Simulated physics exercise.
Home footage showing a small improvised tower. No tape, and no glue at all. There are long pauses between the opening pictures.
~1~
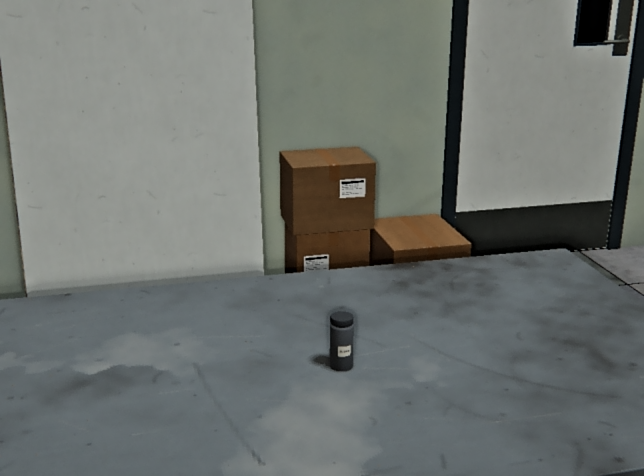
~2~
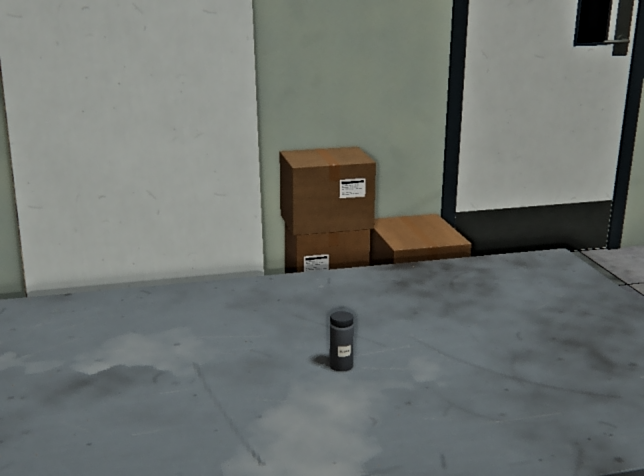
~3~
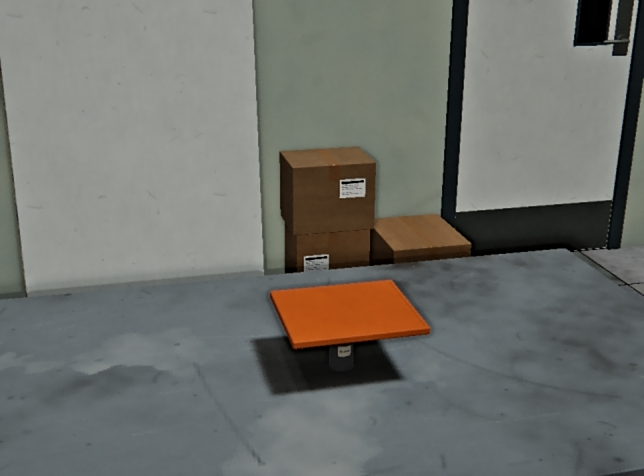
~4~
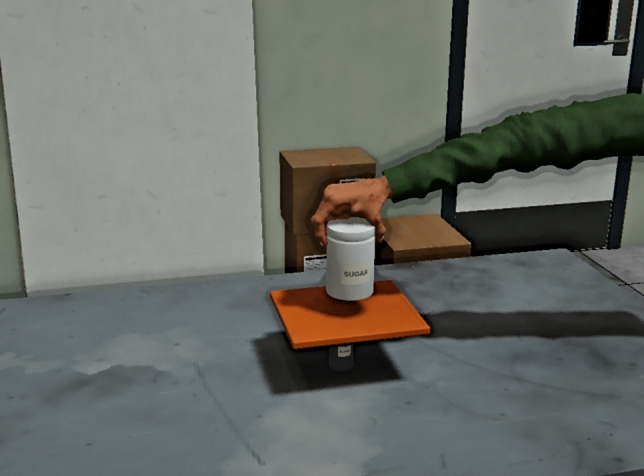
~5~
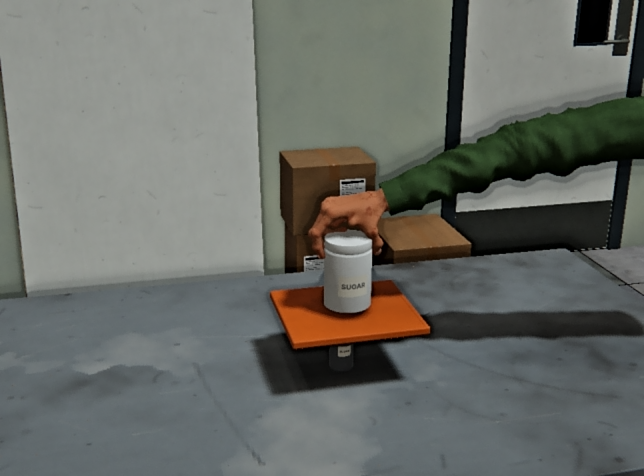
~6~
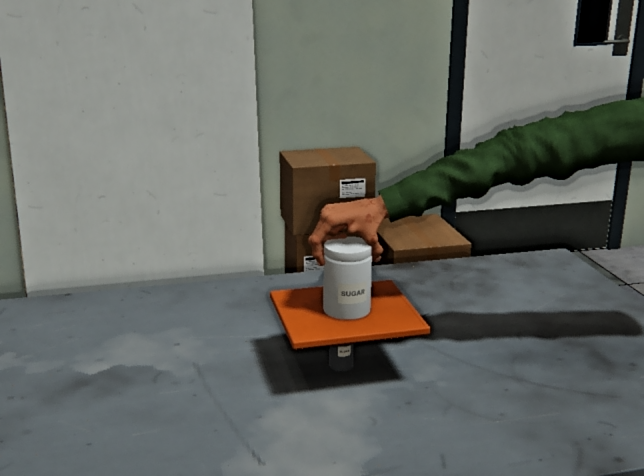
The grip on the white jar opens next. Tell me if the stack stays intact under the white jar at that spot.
Yes, it stays intact.
Then, 0.30 s later than the last frame, all is still.
Then, 0.70 s later than the last frame, white jar resting near (347, 278).
When it is over, all 3 as before. End places, in pixels of the last picture, white jar near (347, 278). The stack keeps its balance.
